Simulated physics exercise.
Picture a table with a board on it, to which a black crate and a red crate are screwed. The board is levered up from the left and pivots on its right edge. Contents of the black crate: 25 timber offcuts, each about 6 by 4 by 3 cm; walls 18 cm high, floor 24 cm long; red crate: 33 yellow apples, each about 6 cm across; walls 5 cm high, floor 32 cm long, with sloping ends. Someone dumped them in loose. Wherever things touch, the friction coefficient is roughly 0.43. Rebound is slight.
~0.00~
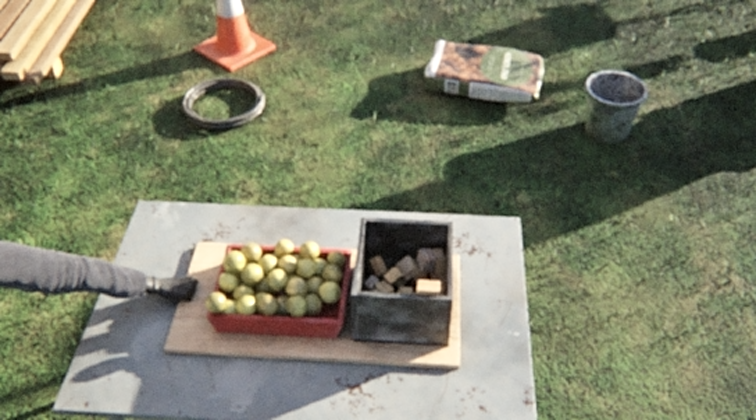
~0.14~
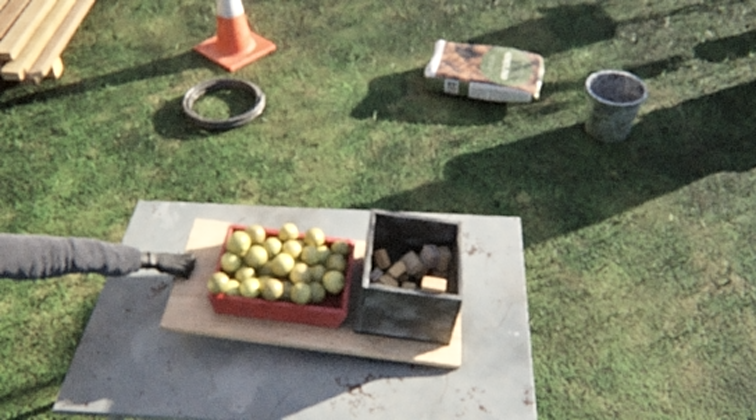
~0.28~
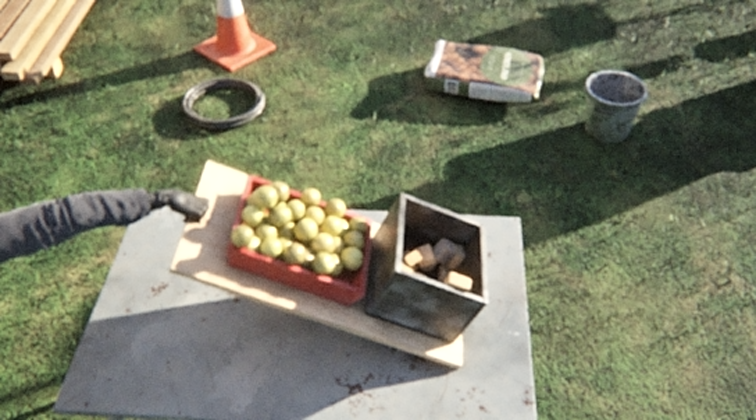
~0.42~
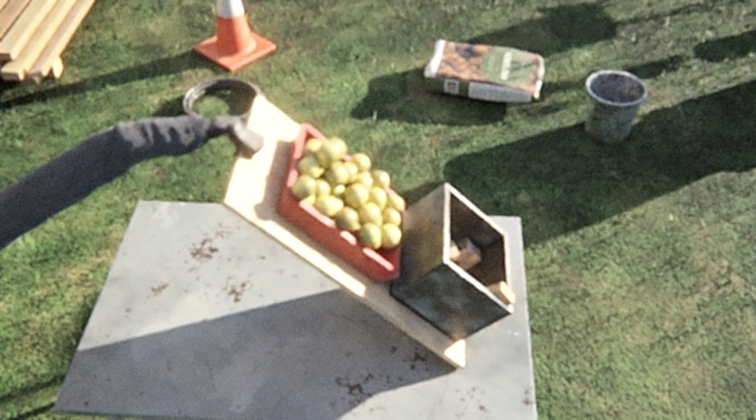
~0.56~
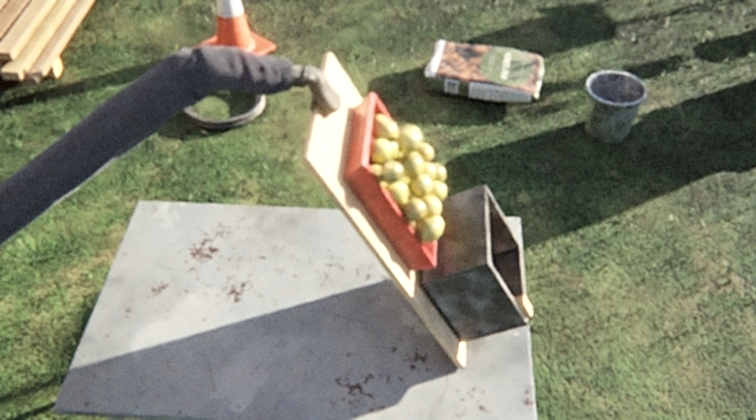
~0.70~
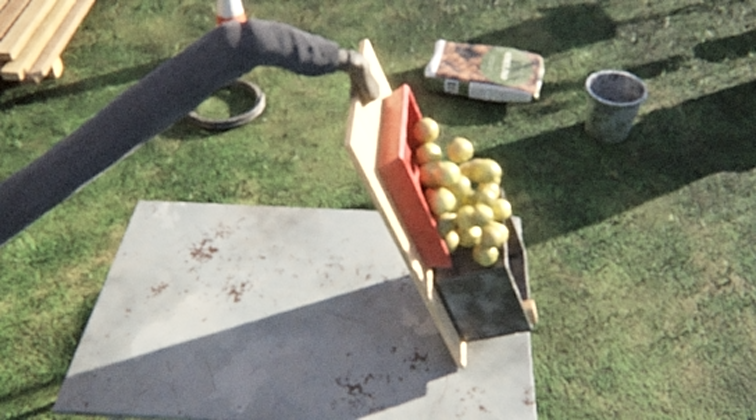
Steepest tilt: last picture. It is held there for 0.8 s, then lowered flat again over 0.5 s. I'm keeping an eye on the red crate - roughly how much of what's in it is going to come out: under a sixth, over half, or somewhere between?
Escapees: The majority.
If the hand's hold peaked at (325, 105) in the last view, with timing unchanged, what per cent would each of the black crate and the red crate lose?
In that setup the black crate sheds 0 per cent of its load, while the red crate sheds 50 per cent.
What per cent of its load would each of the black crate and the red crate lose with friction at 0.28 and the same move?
Then black crate 0, red crate 80 per cent.
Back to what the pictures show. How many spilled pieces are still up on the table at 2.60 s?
Estimated count: 3.
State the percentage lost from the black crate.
Black crate: 0%.
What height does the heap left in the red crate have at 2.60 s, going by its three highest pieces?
It reaches close to 10 cm.
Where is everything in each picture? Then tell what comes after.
In the first frame (places track the rim corner closest to us here), red crate (339, 322); black crate (448, 298); tipped 0°; all still inside.
Red crate (343, 312); black crate (458, 298); tipped 7°, in the second frame.
Red crate (361, 291); black crate (483, 300); tipped 24°, in the third frame.
Red crate (397, 272); black crate (510, 309); tipped 45°, in the fourth frame.
Red crate (435, 263); black crate (526, 321); tipped 62°, in the fifth frame.
Red crate (452, 262); black crate (531, 326); tipped 69°; 19 out, in the sixth frame.
After 1.00 s, tilt 69°; the black crate is down by 1 of 25 and the red crate is down by 22 of 33.
After 1.38 s, tilt 69°; the black crate is down by 1 of 25 and the red crate is down by 22 of 33.
After 1.92 s, tilt 5°; the black crate is down by 1 of 25 and the red crate is down by 22 of 33.
When it is over (at 2.60 s), the black crate is down by 1 of 25 and the red crate is down by 22 of 33. Asked share, 22 of 33, 67 per cent.
